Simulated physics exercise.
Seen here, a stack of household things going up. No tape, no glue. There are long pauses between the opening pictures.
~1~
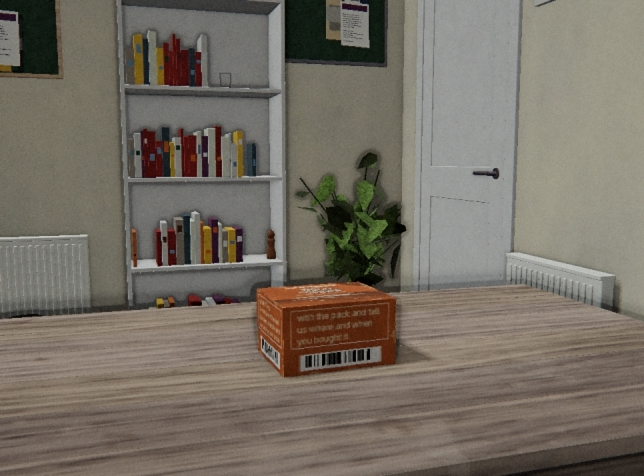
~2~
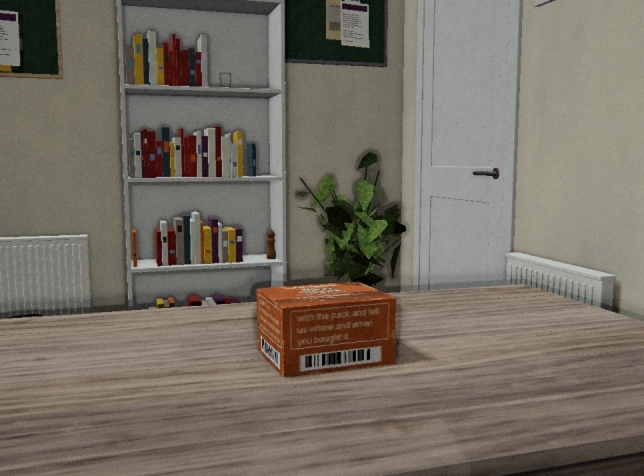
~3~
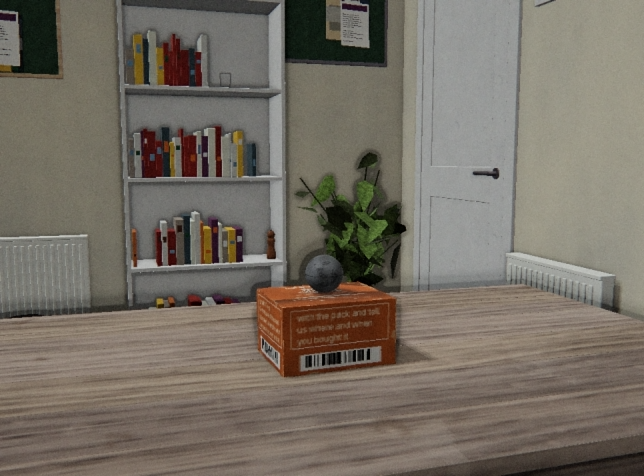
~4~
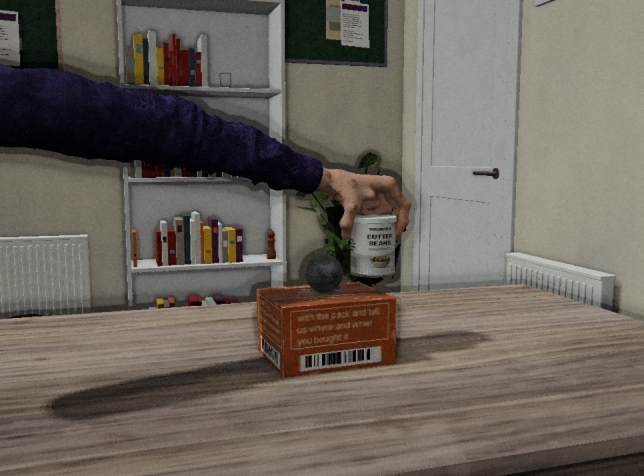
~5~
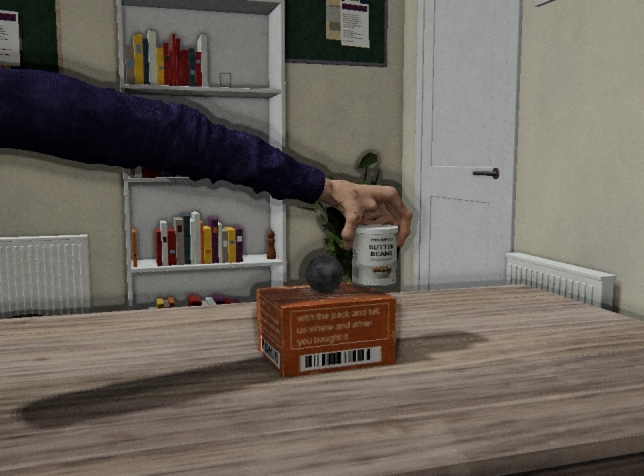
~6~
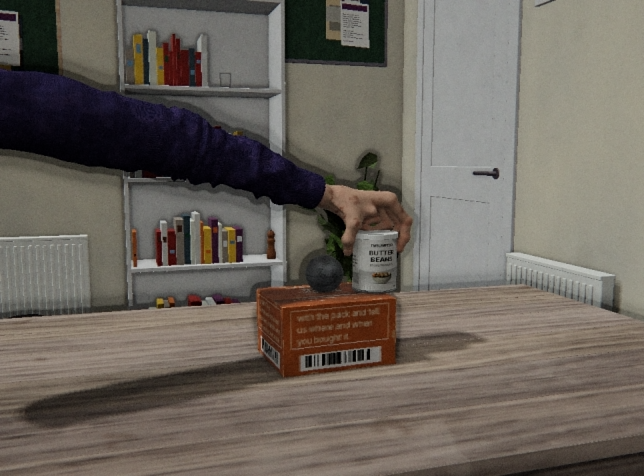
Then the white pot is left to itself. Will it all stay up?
It keeps its balance.
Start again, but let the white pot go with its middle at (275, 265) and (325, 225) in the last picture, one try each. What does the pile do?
In the first case it holds; in the second case it comes apart.
Then, 0.20 s after the last picture, nothing has stirred.
Then, 0.40 s after the last picture, white pot resting near (374, 261).
At rest, all 3 in place. Seen from the same camera at the end, white pot near (374, 261). The pile stays up.
